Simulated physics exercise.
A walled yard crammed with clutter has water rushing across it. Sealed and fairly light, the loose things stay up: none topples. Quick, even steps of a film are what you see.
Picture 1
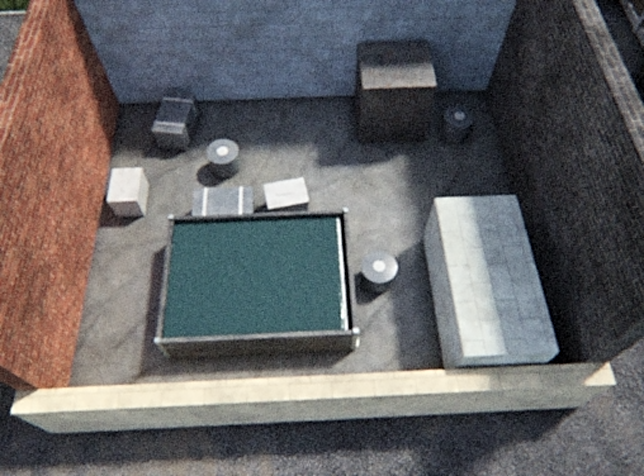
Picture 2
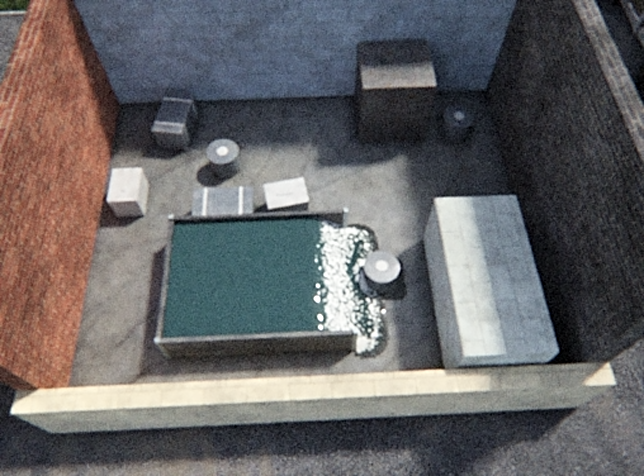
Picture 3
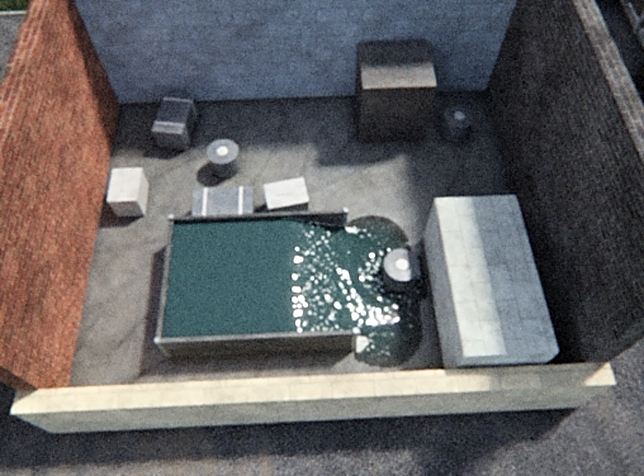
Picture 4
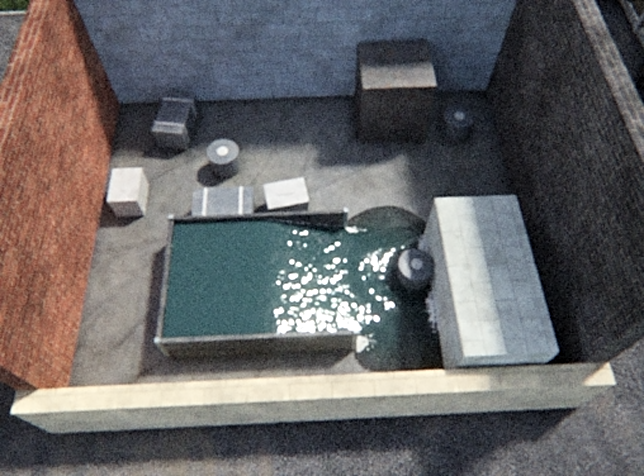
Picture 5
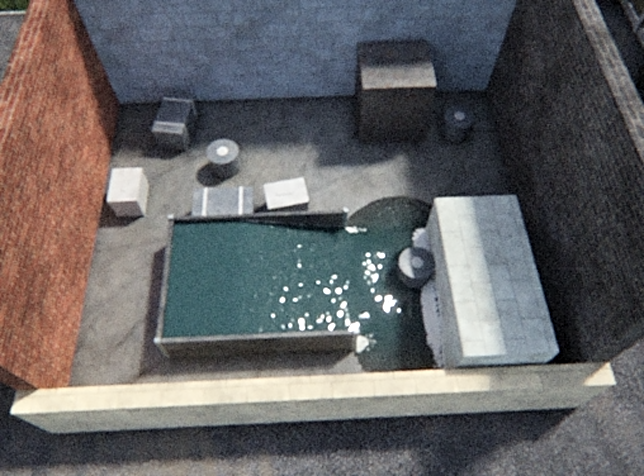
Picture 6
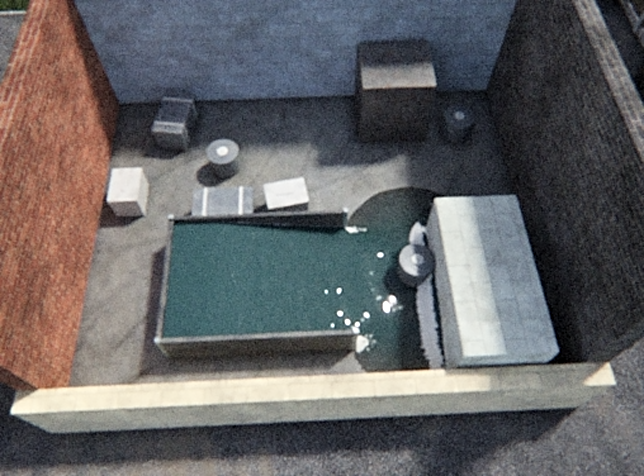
In a walled yard, water rushes rightward from an enclosure and pushes one tub toward a pale block.
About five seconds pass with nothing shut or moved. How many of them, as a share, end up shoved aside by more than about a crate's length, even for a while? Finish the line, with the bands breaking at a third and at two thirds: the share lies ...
The share lies below a third.
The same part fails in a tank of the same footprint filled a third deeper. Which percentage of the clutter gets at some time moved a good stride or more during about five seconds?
Share moved: Approx. 40 percent.
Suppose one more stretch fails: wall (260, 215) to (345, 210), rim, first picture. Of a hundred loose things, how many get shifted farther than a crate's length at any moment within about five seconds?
That works out to about 40 per cent of them.
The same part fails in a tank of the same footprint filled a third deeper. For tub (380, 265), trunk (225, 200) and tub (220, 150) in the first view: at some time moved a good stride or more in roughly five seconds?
The first reached the mark, the second stopped before it, the third stopped before it.
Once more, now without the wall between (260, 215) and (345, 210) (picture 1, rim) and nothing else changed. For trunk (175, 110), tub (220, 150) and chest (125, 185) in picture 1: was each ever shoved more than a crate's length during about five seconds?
In turn: Cleared that distance, stayed short, cleared that distance.
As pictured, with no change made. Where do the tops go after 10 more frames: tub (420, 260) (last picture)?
(382, 223), roughly.
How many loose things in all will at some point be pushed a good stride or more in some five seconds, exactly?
The count is 2.
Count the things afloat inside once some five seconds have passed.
Count: 1.
A moment on, 0 of 7 are well off their spots; 1 afloat.
Next, 1 of 7 are well off their spots; 1 afloat.
Later, 2 of 7 are well off their spots; 1 afloat.
In the end, 1 of 7 are well off their spots, and 2 have been at some point; 1 afloat.
